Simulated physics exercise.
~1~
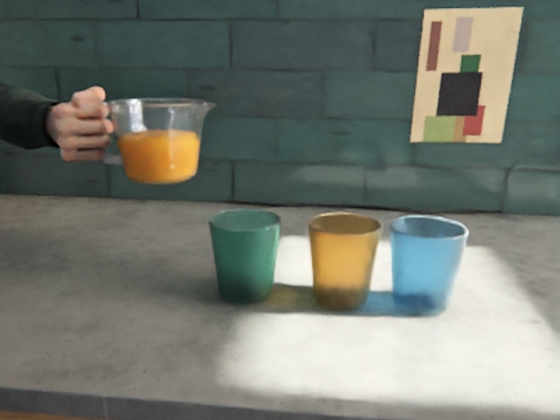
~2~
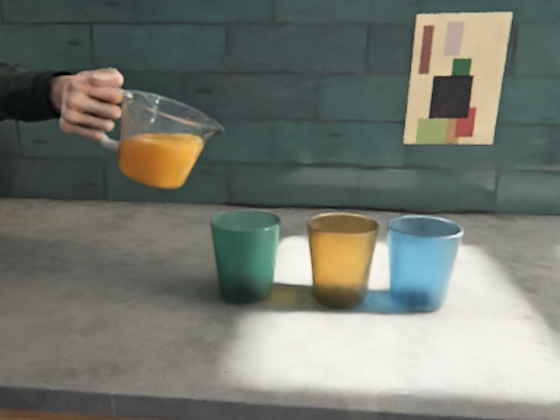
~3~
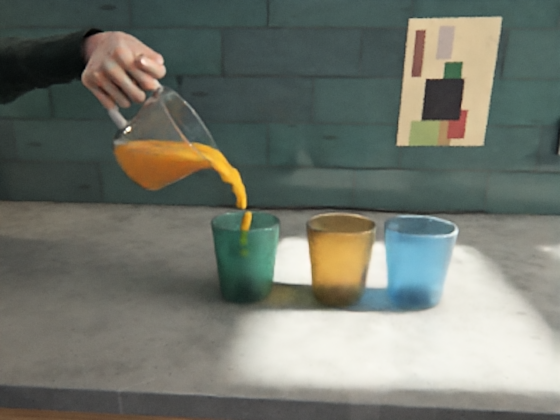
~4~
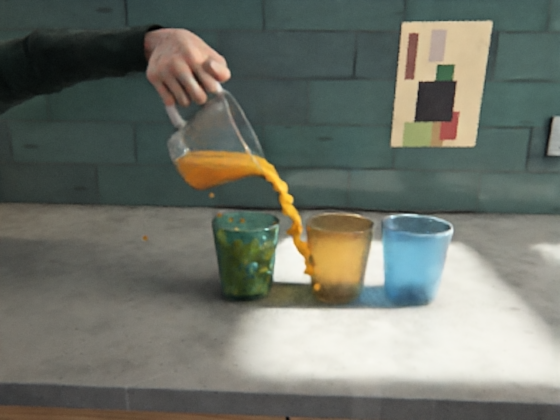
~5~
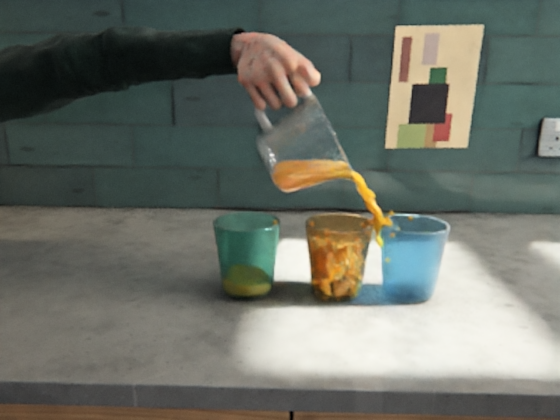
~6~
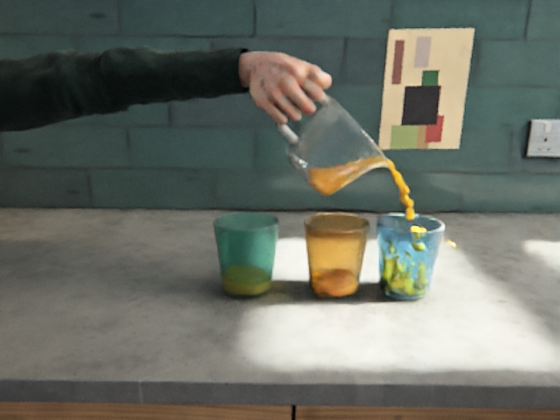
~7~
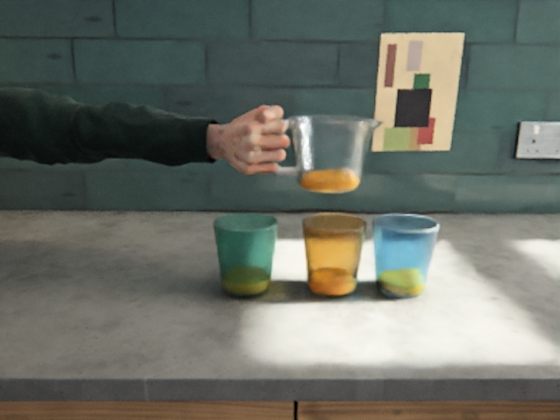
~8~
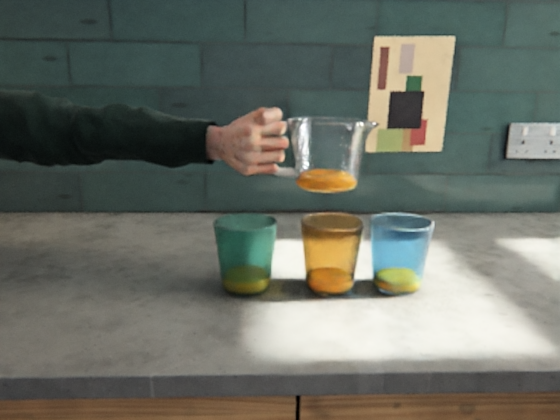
On a grey worktop against dark green wall tiles, seen from the front and slightly above, green, amber and blue glasses stand in a row from left to right. A hand in a dark sleeve holds a clear jug of orange juice at upper left, below and left of an abstract print. The hand tips the jug and pours into the green glass, then sweeps right, streaming juice into the amber and blue glasses as drops scatter. The view drifts slightly sideways. Finally the jug is level again above the glasses, with a little juice left, and each glass holds a shallow layer.
